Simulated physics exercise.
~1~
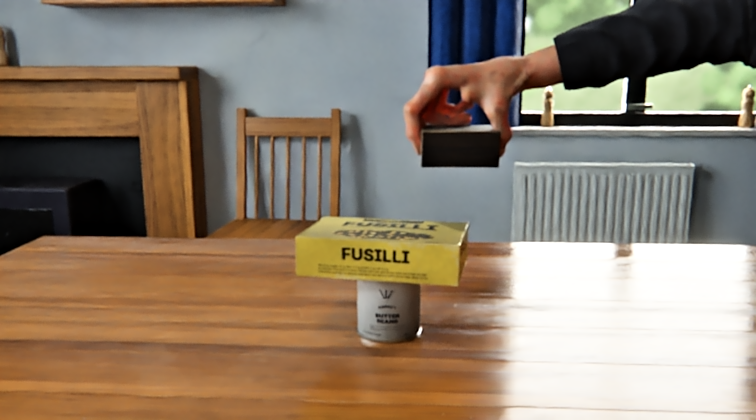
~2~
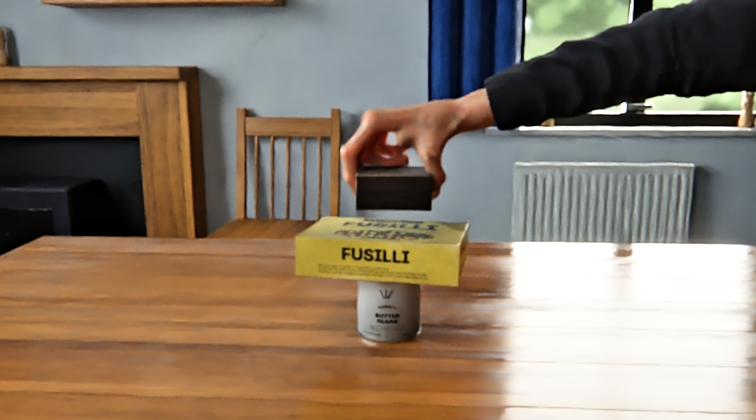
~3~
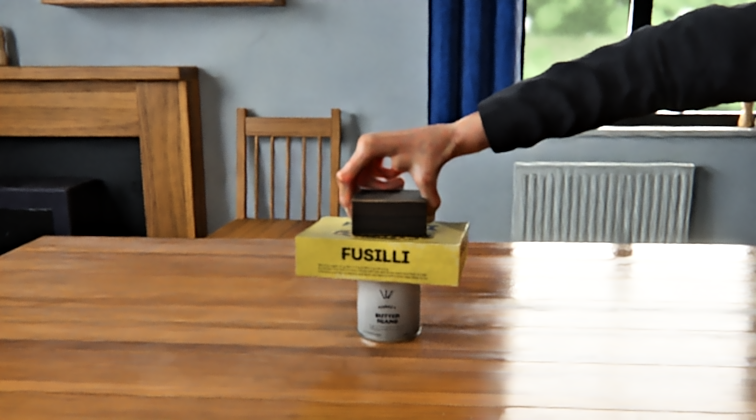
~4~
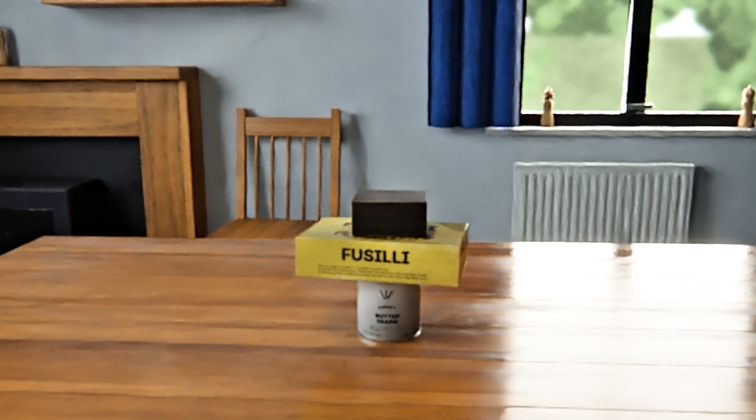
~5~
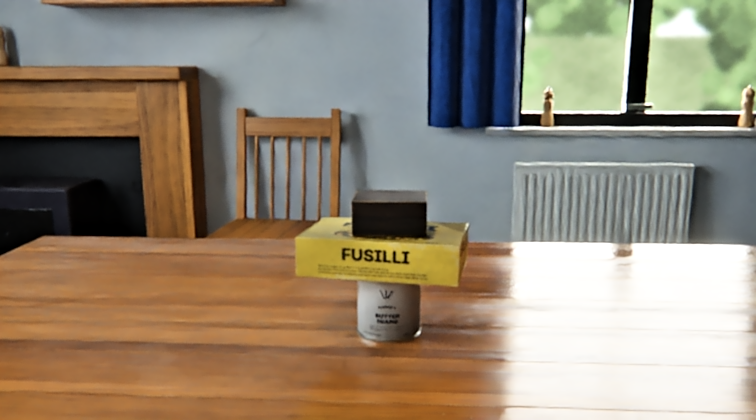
We see a yellow fusilli packet resting on a white tin on a wooden table as a hand moves a black block left and lowers it onto the packet. The hand lets go and withdraws, and the pile stays standing.
